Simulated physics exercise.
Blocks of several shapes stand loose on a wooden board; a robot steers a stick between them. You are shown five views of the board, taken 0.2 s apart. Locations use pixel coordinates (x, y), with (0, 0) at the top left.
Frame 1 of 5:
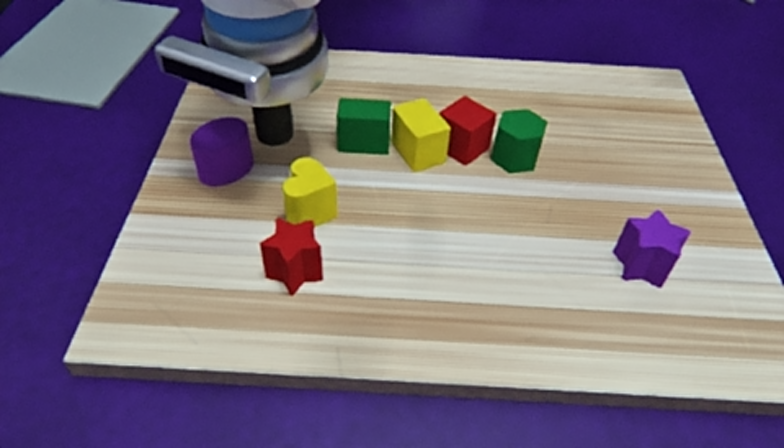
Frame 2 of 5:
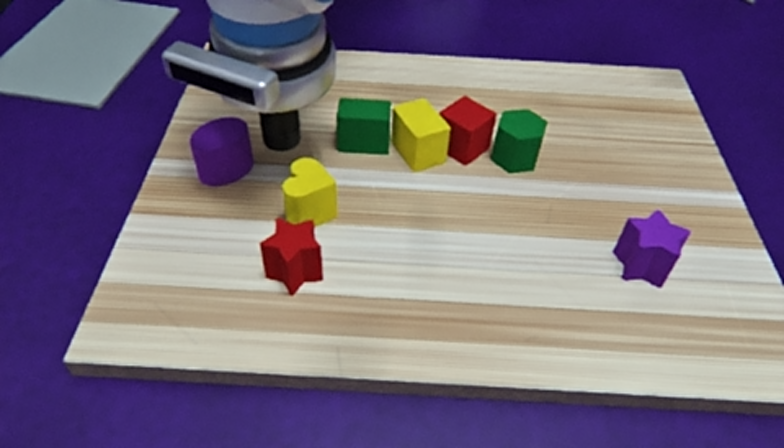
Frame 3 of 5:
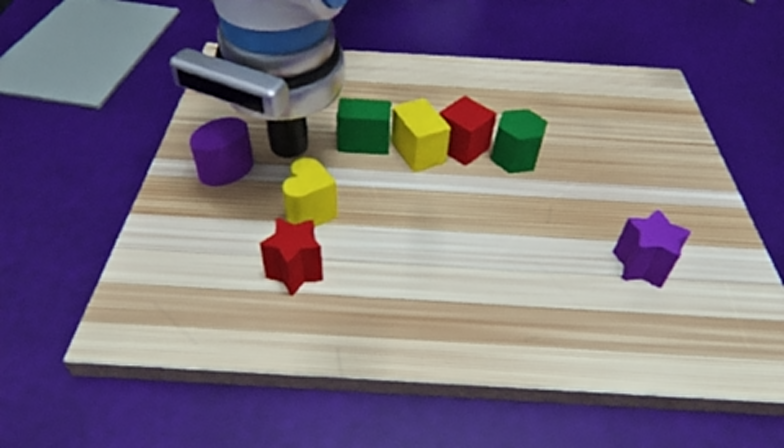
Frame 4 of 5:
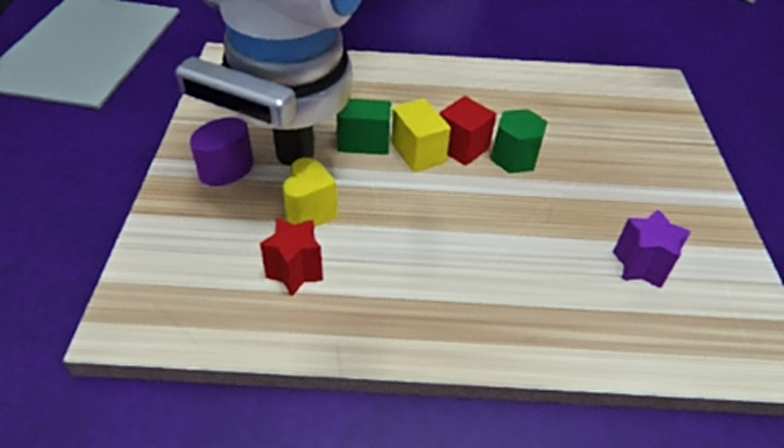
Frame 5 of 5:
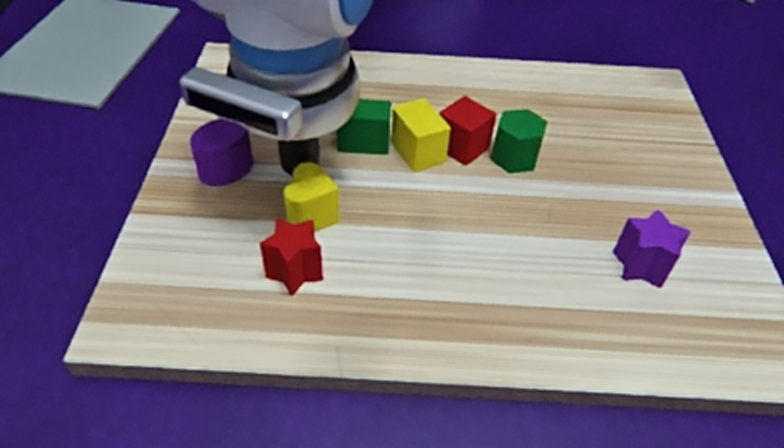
The footage shows a robot arm moving its dark stick slightly right and toward the viewer among colourful blocks on a wooden board, then nudging the yellow heart-shaped block slightly toward the viewer while the other blocks stay still.
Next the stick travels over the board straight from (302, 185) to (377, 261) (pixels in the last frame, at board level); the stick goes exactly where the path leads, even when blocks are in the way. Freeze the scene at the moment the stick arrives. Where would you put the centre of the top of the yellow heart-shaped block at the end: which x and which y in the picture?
At pixel (344, 251).
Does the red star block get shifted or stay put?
At the end, its place is different.
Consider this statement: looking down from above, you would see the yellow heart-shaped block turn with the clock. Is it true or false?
The claim holds.
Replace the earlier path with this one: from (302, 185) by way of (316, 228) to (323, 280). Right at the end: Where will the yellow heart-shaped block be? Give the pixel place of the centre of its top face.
I think it will end close to (350, 283).
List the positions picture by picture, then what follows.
Stick tip (275, 135); block tops, purple oval (219, 133); red star block (291, 237); yellow heart-shaped block (307, 177), in the first frame.
Stick (282, 141); blocks unchanged, in the second frame.
Stick (289, 147); blocks unchanged, in the third frame.
Stick (296, 155); blocks unchanged, in the fourth frame.
Stick (301, 165); purple oval (219, 133); red star block (291, 237); yellow heart-shaped block (309, 182), in the fifth frame.
What follows on the original path. One third of the way, stick (325, 190); red star block (291, 242), turned 15° clockwise; yellow heart-shaped block (321, 210), turned 25° clockwise.
Two thirds of the way, stick (349, 214); red star block (287, 254), turned 45° clockwise; yellow heart-shaped block (332, 234), turned 55° clockwise.
At the end, stick (378, 241); purple oval in place; red star block (286, 256), turned 55° clockwise; yellow heart-shaped block (344, 251), turned 105° clockwise.
